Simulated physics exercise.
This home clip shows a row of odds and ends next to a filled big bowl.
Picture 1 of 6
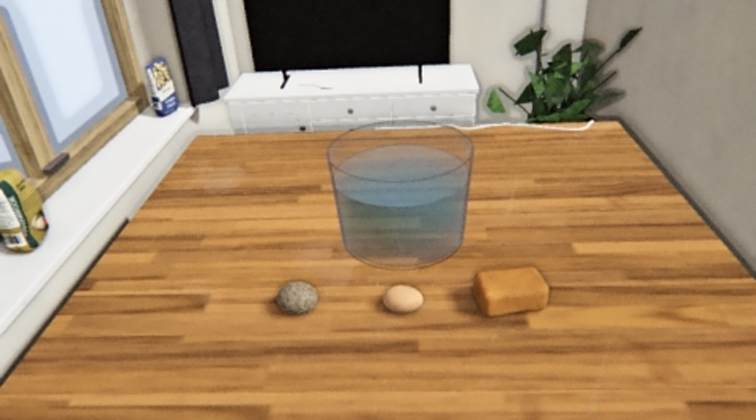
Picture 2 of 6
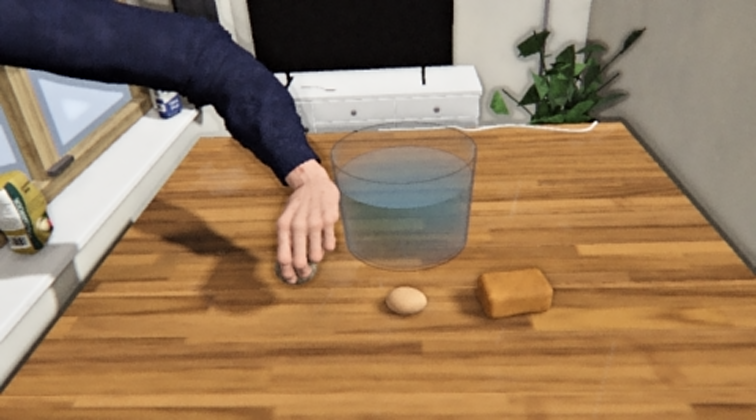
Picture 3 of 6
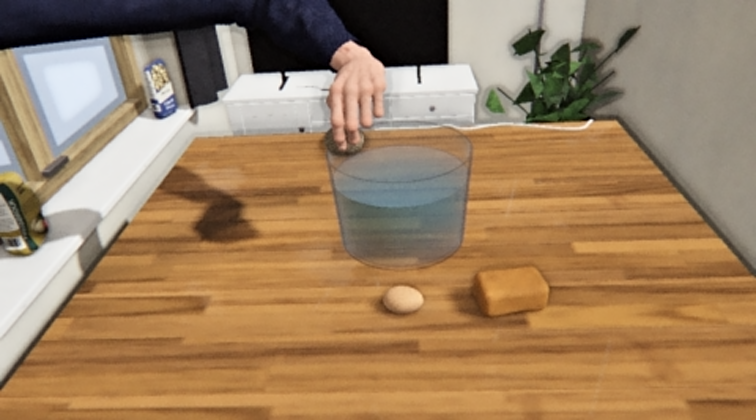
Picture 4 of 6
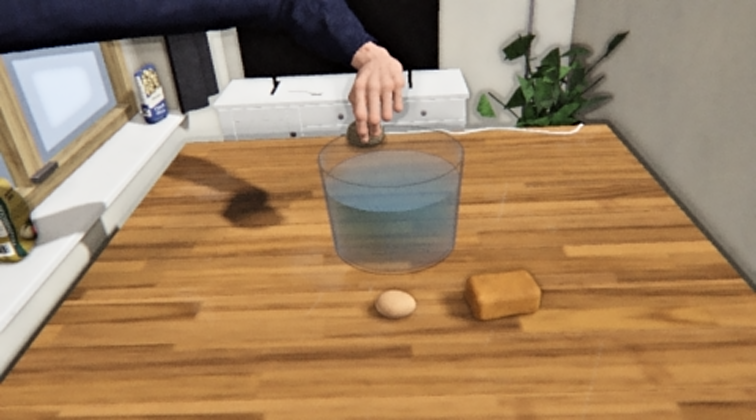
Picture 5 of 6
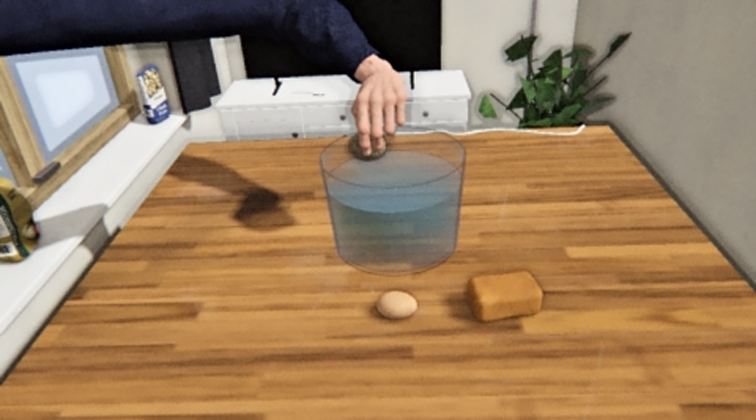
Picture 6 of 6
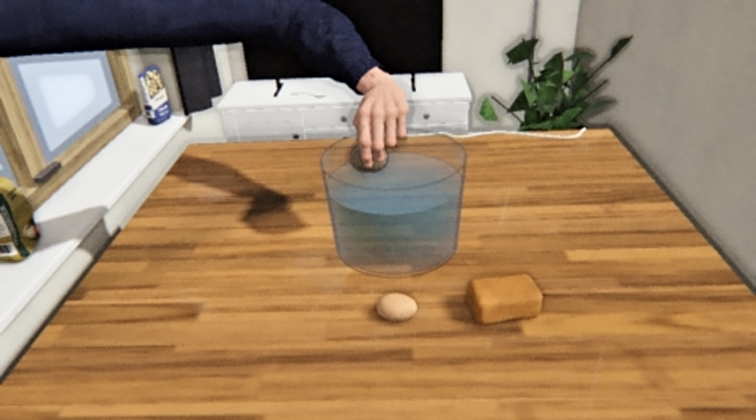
A hand in a dark blue sleeve picked up the gray stone left of an egg and a brown block, carried it over a clear bowl of water, and lowered it to just above the surface.
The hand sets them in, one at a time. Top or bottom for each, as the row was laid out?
The one on the left goes down, the one in the middle goes down, the one on the right keeps up.
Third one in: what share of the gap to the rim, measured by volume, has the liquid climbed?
My figure is 10 per cent.
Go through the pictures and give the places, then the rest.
The first picture shows the row from the left; stone (297, 298); egg (403, 299); bread roll (510, 291).
The second picture shows a hand picks up the stone; stone (296, 268); bread roll (513, 293).
In the third picture, it is carried over; stone (344, 140); egg (403, 300).
In the fourth picture, it is above the big bowl; stone (365, 133); bread roll (502, 295).
The fifth picture shows it comes down; stone (368, 146); egg (397, 305).
In the sixth picture, it is just over the surface; stone (369, 158); egg (397, 307); bread roll (503, 299).
Shortly, the stone ends at the bottom.
Then, the egg ends at the bottom.
At the finish, the bread roll bobs at the top; afloat, bread roll.
